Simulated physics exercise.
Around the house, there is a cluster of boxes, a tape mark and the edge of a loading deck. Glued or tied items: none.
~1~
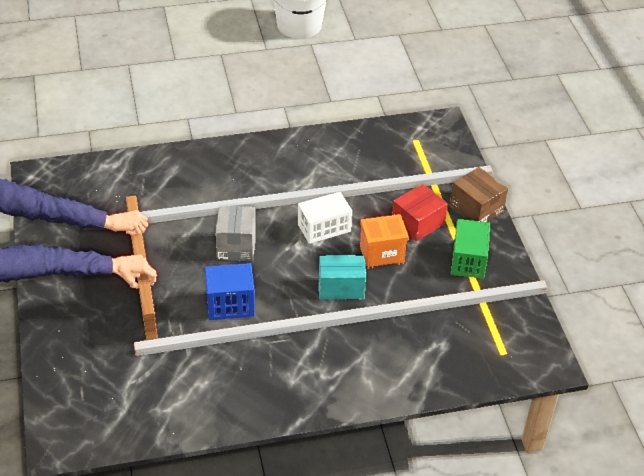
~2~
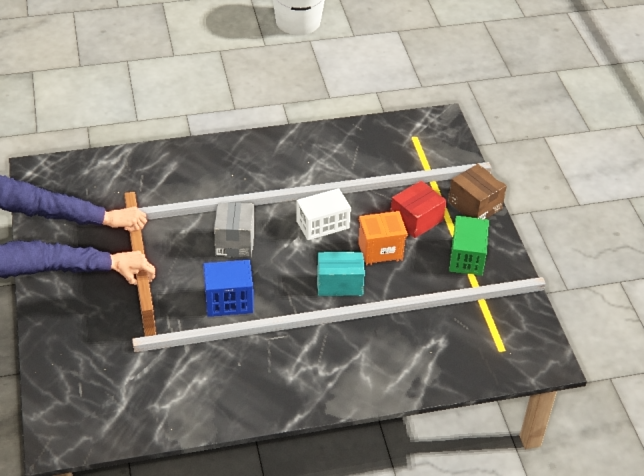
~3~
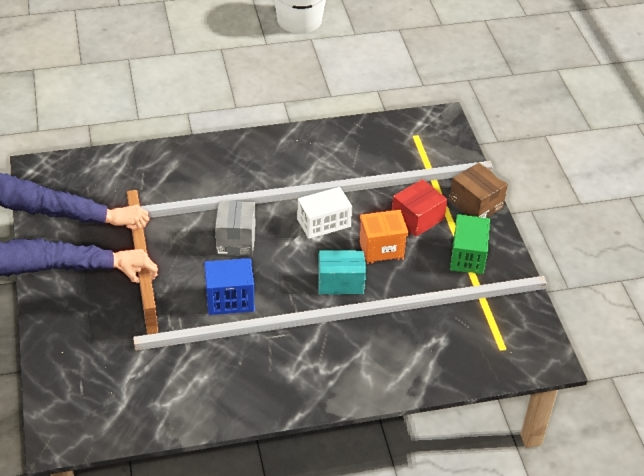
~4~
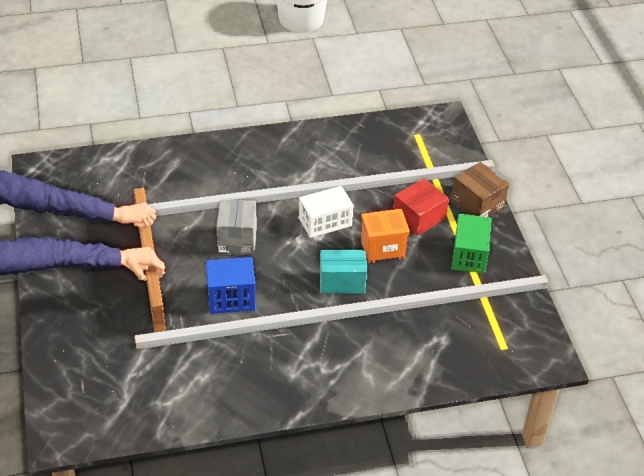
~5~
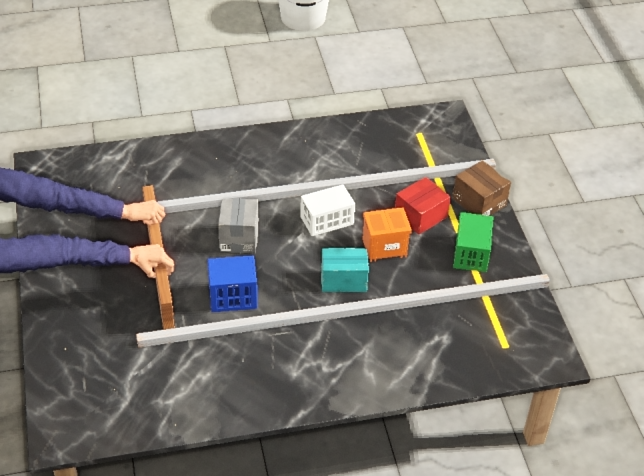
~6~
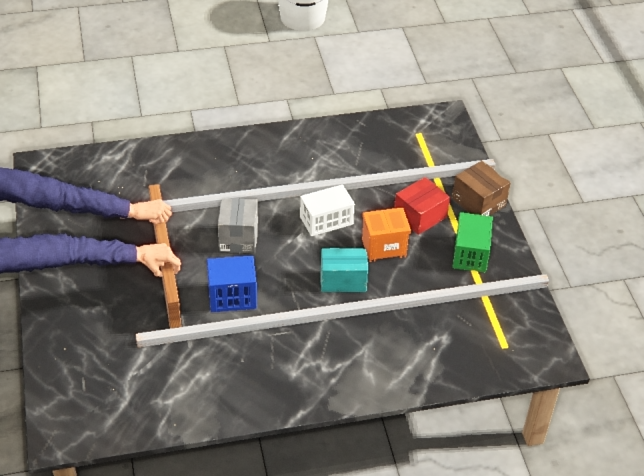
Two hands slide a wooden plank slightly right along rails toward colorful boxes on a table.
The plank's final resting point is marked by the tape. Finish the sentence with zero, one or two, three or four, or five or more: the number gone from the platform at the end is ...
The number gone from the platform at the end is three or four.
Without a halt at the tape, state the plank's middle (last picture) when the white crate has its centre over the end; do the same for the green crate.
(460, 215) and (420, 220), more or less.
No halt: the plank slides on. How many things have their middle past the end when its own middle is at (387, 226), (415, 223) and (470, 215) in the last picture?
1; 1; 5.
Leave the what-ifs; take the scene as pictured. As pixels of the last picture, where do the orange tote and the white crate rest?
Final positions - orange tote around (481, 222), white crate around (504, 189).
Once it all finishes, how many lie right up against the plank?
Count recorded: 3.
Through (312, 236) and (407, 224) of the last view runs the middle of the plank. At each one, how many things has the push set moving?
The first count is 4, and then it's 8.
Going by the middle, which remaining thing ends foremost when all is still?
Answer: The white crate.
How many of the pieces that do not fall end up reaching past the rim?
The answer comes to 1.
Soon after, none off yet; brown box at rest near (481, 191); green crate at rest near (473, 242); red parcel at rest near (422, 206).
After that, none off yet; brown box at rest near (481, 191); green crate at rest near (473, 242); red parcel displaced a little near (433, 205).
And then, one off so far; brown box on its way down near (538, 214); green crate displaced about its own width near (514, 233); red parcel displaced well along near (500, 200).
In the end, the number that fall off is three or four; gone, turquoise parcel, red parcel, green crate and brown box.
